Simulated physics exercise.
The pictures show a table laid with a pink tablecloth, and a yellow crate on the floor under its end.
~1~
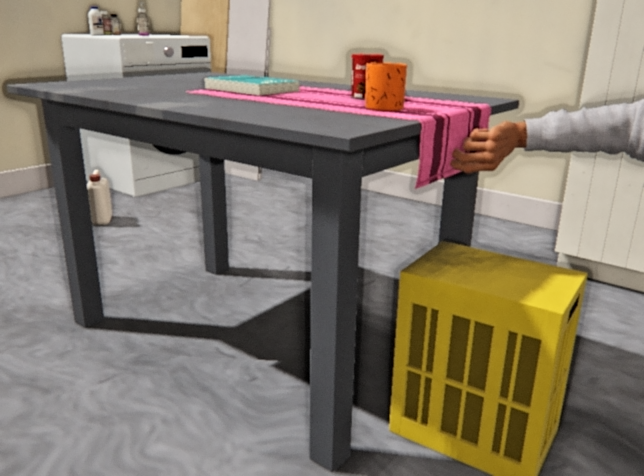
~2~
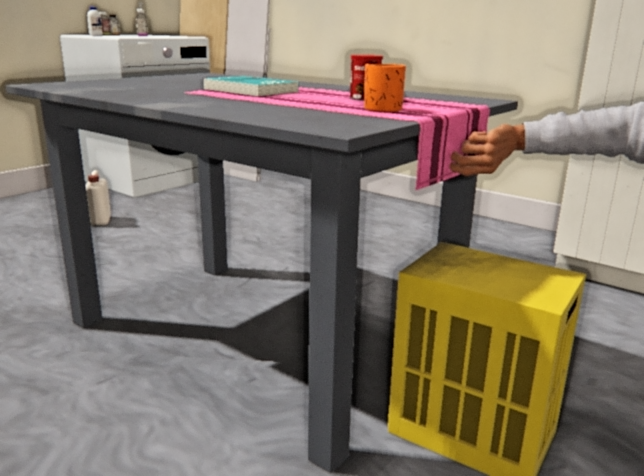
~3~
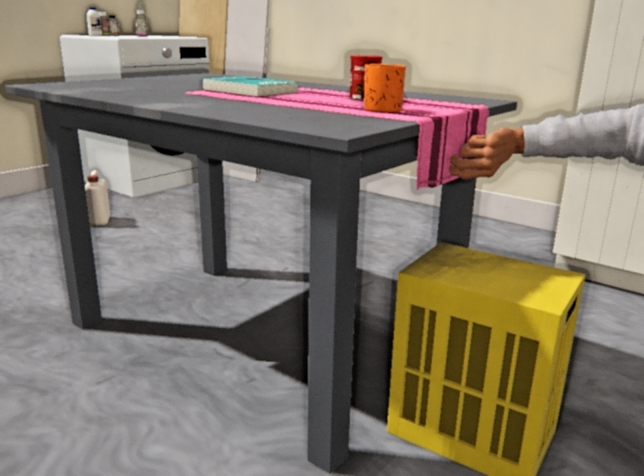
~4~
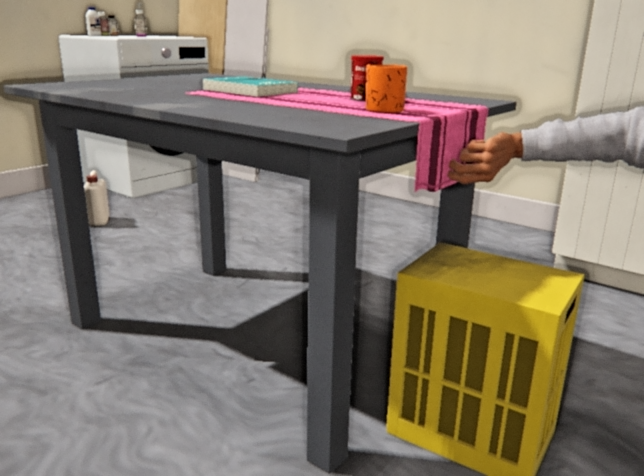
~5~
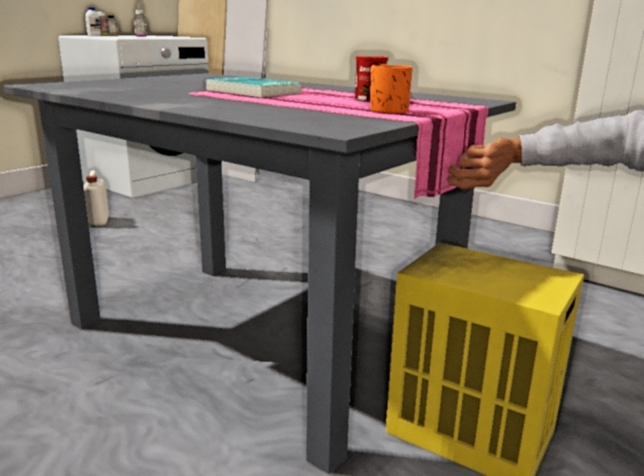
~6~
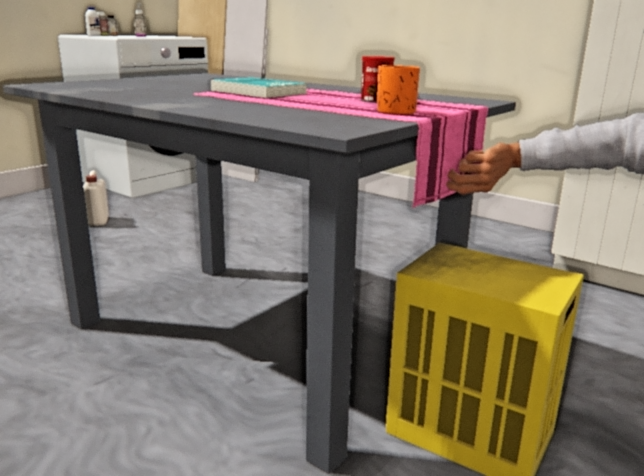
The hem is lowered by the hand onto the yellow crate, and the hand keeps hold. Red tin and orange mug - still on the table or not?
Red tin: Still on it; orange mug: Not on it.
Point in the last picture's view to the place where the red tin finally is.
It settles near (438, 84).
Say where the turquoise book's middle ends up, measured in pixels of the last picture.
The middle of it sits at pixel (304, 92).
Then, 0.62 s past the final frame, hem going down; tin carried along near (419, 83); mug tipping at the edge near (450, 100).
Then, 1.22 s past the final frame, hem on the crate; tin carried along near (438, 84); mug over the edge.
When it is over, hem on the crate; tin carried along near (438, 84); mug over the edge. The red tin remains up there and the orange mug is carried off the end.
